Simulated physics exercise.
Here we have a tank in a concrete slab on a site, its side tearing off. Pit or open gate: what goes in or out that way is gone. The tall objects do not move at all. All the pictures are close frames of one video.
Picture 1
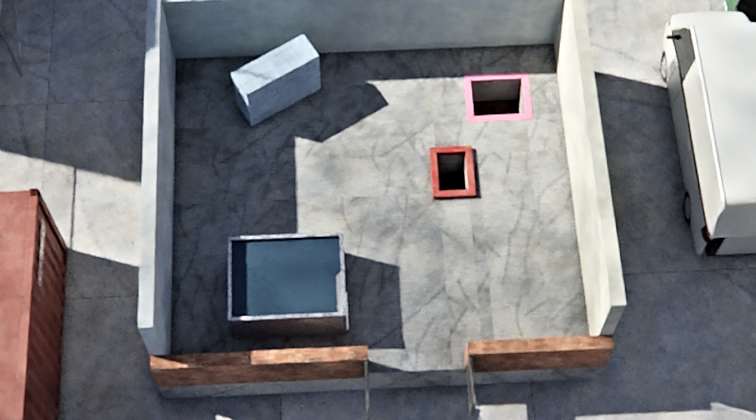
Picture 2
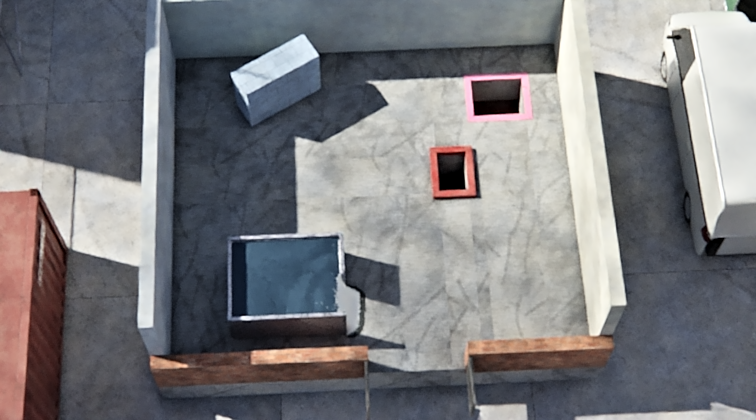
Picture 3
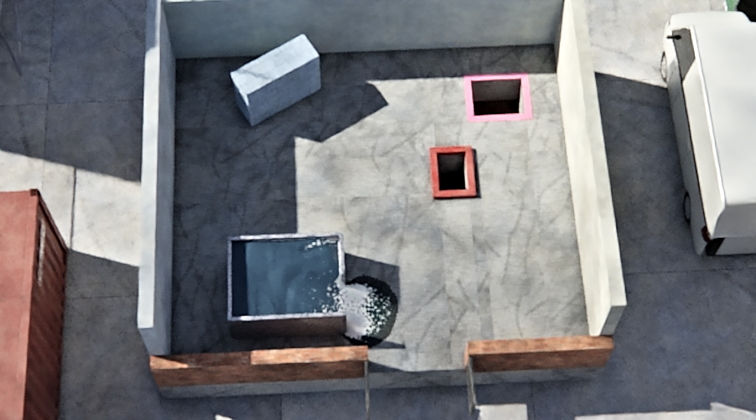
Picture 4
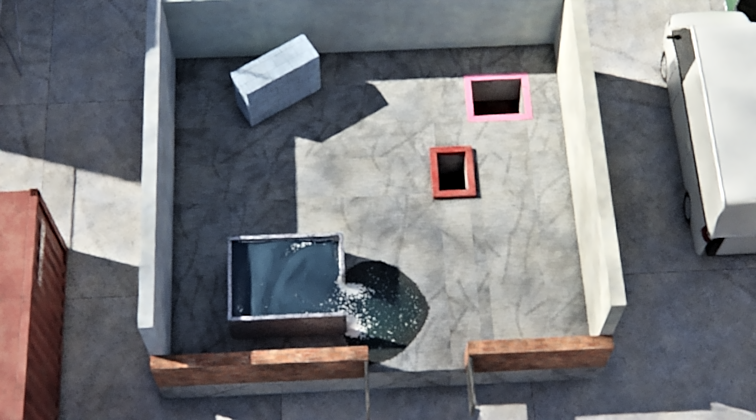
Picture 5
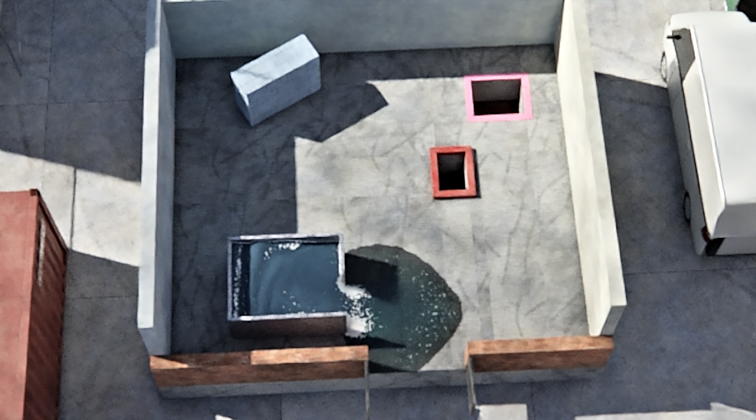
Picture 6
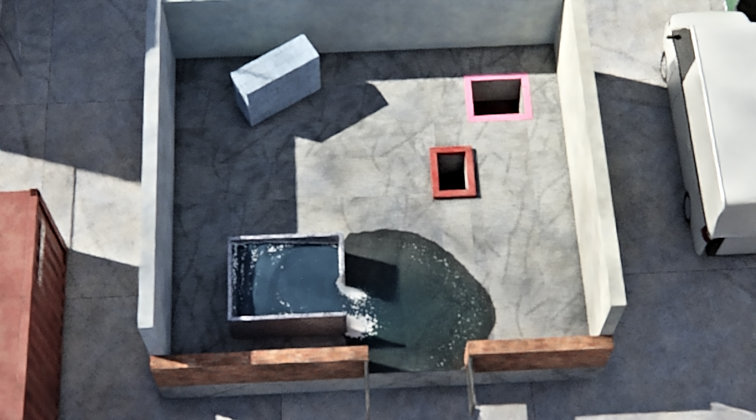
A walled concrete yard is seen from high above by a camera that stays still. A pale block sits at upper left, pink-edged and red-edged square pits lie right of centre, an open tank of dark water stands at lower left, and a white vehicle is outside at right. Water bursts from the tank's right side, foams, and spreads rightward in a widening dark pool as the tank's level drops.
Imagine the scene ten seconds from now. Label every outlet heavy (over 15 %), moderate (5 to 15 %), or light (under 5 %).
Labels: Gate - heavy, pink pit - heavy, red pit - light.
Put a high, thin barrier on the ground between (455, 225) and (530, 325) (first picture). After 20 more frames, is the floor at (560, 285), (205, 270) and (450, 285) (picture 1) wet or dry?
Listed order - wet, dry, wet.
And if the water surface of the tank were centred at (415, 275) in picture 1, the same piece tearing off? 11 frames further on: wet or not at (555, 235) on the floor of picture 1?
Outcome at the given point: Swamped.
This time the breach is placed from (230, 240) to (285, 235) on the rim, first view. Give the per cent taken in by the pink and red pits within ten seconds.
Lab note - share by pit: Pink 25 %, red 0 %.
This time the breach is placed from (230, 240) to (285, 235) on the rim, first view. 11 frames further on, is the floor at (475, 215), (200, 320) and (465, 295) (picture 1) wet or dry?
So the first one is left untouched, the next left untouched, and the last left untouched.
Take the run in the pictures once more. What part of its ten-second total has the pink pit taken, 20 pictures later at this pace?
Estimated share: About 0 %.
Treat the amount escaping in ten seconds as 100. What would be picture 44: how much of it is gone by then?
I'd estimate some 70 per cent.
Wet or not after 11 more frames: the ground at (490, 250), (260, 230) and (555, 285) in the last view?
The readings in sequence are watered, waterless, watered.
A moment on, water covers 25 % of the floor; the gate 5 %, the pink pit 0 %, the red pit 0 %.
Next, water covers 30 % of the floor; the gate 10 %, the pink pit 0 %, the red pit 0 %.
Then, water covers 35 % of the floor; the gate 15 %, the pink pit 0 %, the red pit 0 %.
Later, water covers 45 % of the floor; the gate 20 %, the pink pit 9 %, the red pit 0 %.
In the end, water covers 65 % of the floor; the gate 24 %, the pink pit 18 %, the red pit 0 %.
